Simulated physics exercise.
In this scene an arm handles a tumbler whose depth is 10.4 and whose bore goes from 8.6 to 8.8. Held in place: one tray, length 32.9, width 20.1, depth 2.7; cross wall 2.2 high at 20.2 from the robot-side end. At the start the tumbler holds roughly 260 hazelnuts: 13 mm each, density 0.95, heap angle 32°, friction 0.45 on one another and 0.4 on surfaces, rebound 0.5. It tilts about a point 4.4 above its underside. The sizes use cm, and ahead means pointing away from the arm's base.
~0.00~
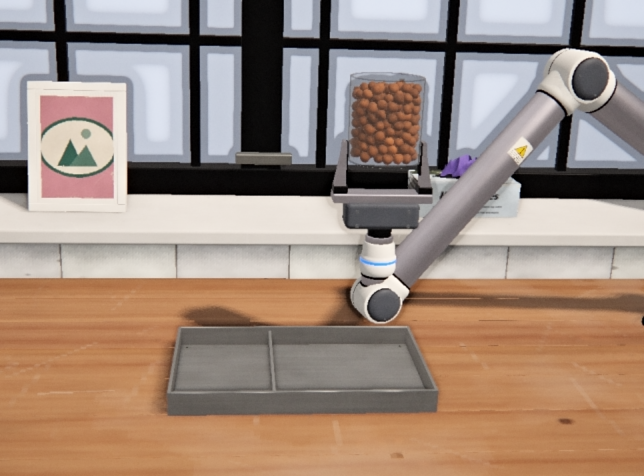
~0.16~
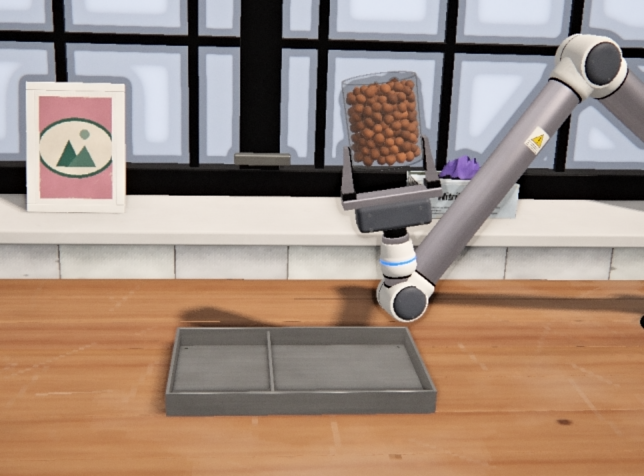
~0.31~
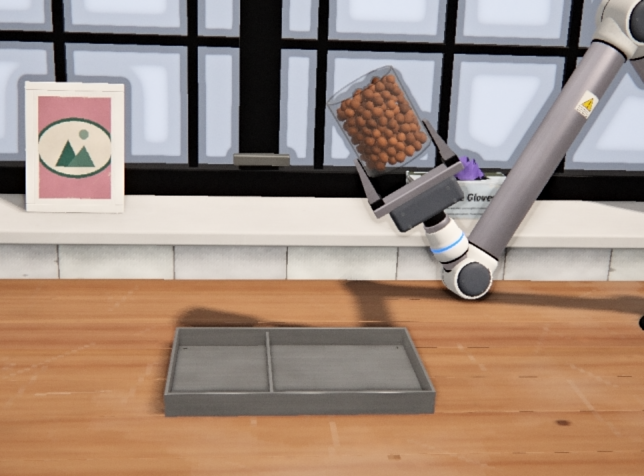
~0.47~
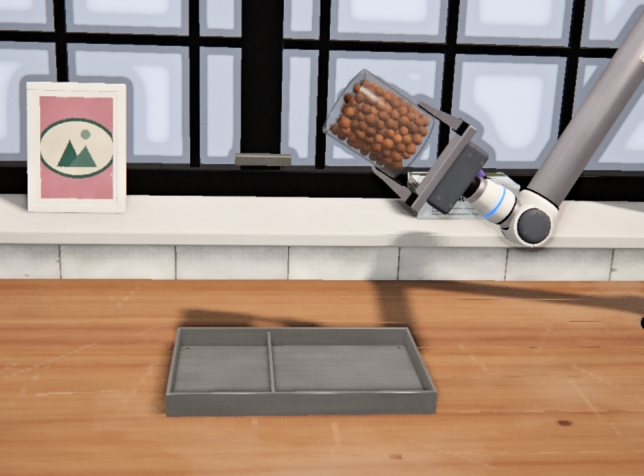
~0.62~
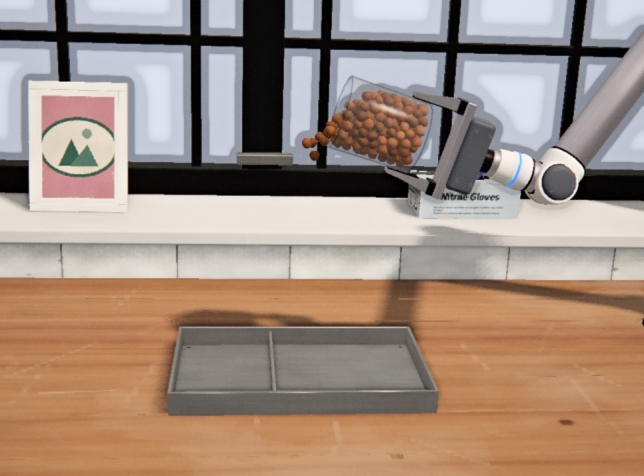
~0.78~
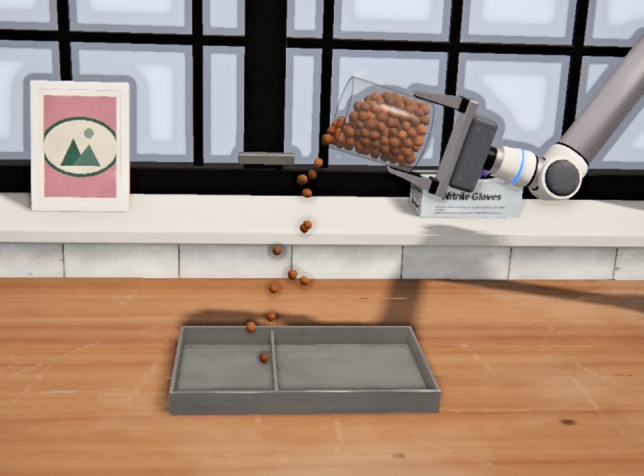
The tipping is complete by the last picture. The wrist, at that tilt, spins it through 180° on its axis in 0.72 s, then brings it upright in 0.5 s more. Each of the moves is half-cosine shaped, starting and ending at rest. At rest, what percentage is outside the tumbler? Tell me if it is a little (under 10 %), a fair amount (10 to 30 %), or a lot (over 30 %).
A fair amount, 10 to 30 %.
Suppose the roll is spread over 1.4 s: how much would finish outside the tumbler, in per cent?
About 25 %.
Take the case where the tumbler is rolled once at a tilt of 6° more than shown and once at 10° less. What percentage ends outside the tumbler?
You'd get close to 30 per cent, then close to 5 per cent.
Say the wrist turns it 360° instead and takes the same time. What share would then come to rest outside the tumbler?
Then roughly 20 per cent.
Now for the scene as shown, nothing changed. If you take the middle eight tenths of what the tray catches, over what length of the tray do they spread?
Roughly 22 centimetres.
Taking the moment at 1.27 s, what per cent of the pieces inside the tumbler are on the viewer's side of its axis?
Around 55 percent.
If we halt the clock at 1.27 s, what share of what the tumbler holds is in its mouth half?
About 45 %.
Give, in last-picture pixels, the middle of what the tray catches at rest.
Near (274, 372).
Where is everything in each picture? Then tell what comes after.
The first picture shows tumbler middle at (386, 120), upright; upper third of the load around (389, 98), from x 355 to 415, top at y 85; 255 in the tumbler.
The second picture shows tumbler middle at (383, 121), tipped 9°; upper third of the load around (384, 99), from x 350 to 415, top at y 85.
The third picture shows tumbler middle at (380, 123), tipped 32°; upper third of the load around (378, 103), from x 340 to 420, top at y 80.
The fourth picture shows tumbler middle at (380, 125), tipped 58°; upper third of the load around (374, 107), from x 335 to 425, top at y 85.
The fifth picture shows tumbler middle at (380, 125), tipped 73°; upper third of the load around (385, 111), from x 305 to 425, top at y 95; 252 in the tumbler, 3 in flight or on a rim.
The sixth picture shows tumbler middle at (382, 125), tipped 74°; upper third of the load around (387, 111), from x 250 to 425, top at y 95; 242 in the tumbler, 3 in the far-side part, 10 in flight or on a rim.
By 1.27 s, tipped 74°, highest piece 38 above the table; 227 in the tumbler, 12 in the robot-side part, 10 in the far-side part, 6 in flight or on a rim.
By 1.76 s, tipped 36°, highest piece 39 above the table; 204 in the tumbler, 23 in the far-side part, 22 in the robot-side part, 2 on the table or floor, 4 in flight or on a rim.
By 2.20 s, upright, highest piece 40 above the table; 204 in the tumbler, 24 in the robot-side part, 24 in the far-side part, 3 on the table or floor.
By 2.90 s, upright, highest piece 39 above the table; 204 in the tumbler, 24 in the robot-side part, 24 in the far-side part, 3 on the table or floor.
Final count, 204 in the tumbler, 24 in the robot-side part, 24 in the far-side part, 3 on the table or floor. That is 20 % outside the tumbler.
